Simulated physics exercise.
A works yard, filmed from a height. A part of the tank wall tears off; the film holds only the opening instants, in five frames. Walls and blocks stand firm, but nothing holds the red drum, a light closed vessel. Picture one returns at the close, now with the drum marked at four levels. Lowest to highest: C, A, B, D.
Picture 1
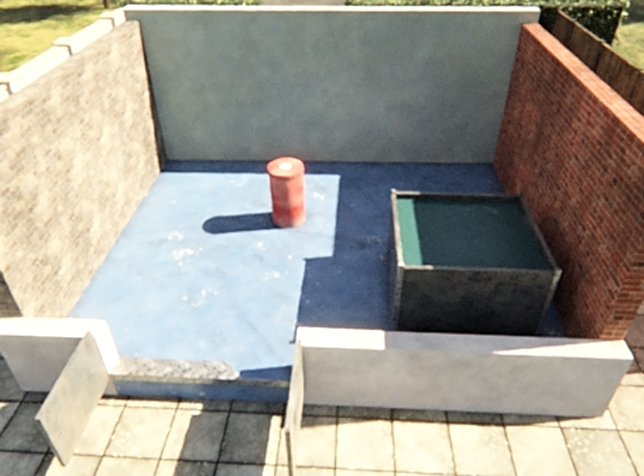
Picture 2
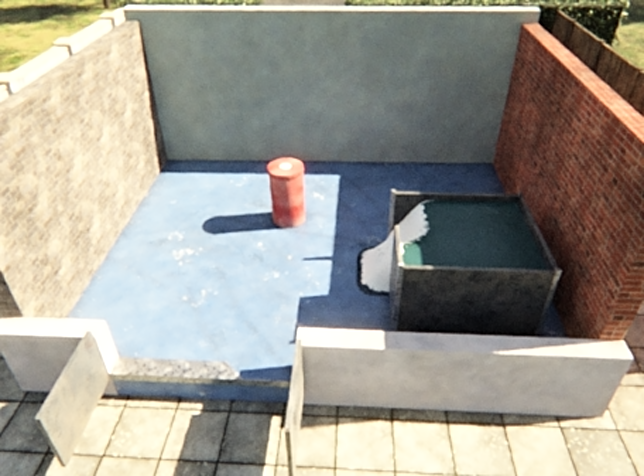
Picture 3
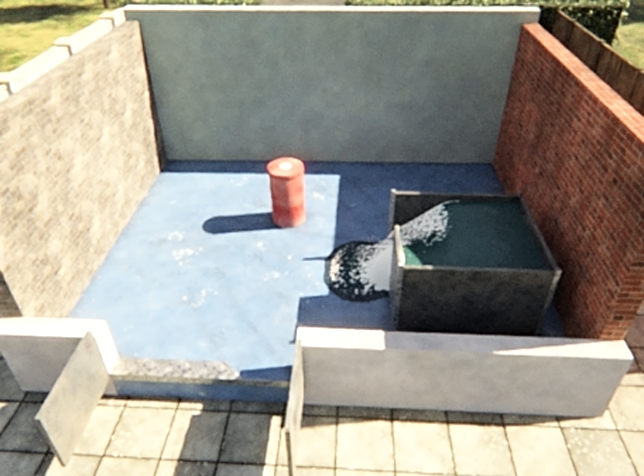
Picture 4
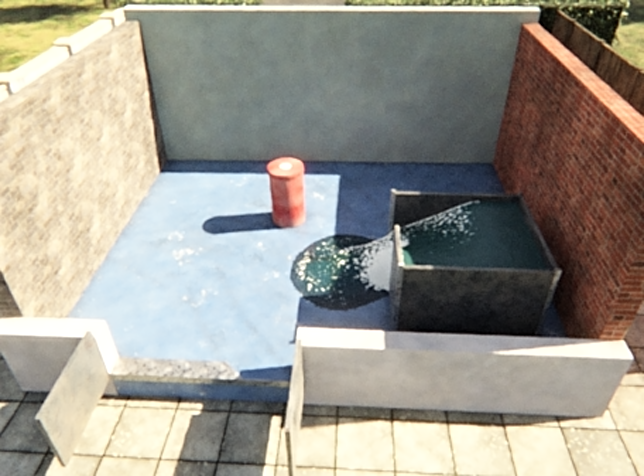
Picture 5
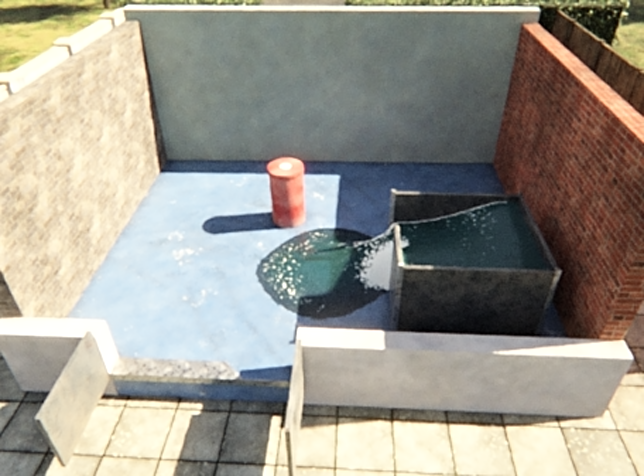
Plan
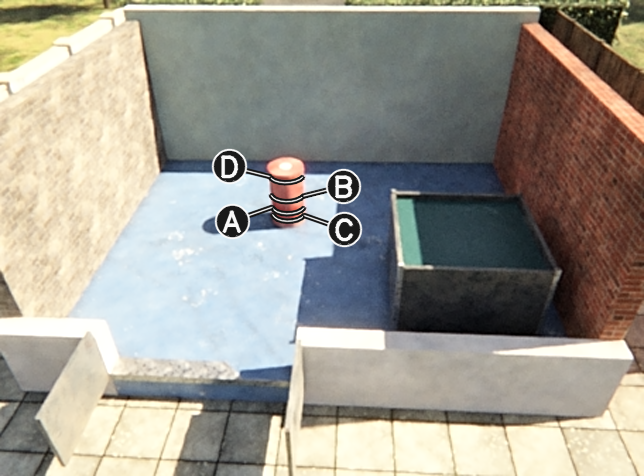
Dark green water pouring from the left side of a large tank and spreading across a walled blue yard near a red drum.
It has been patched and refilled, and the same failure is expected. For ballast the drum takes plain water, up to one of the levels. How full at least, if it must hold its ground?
B will do.
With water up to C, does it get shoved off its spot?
Yes, it does.
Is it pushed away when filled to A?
Yes.
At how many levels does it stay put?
Two of the four.
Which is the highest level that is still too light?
A it is.
On the marked copy, A at (286, 213); B at (285, 201); C at (287, 221); D at (284, 182); from the bottom up C, A, B, D.
Choosing A, it is pushed about its own width away.
Choosing B, it does not move.
Choosing C, it is pushed about 3 times its own width away.
Choosing D, it does not move.
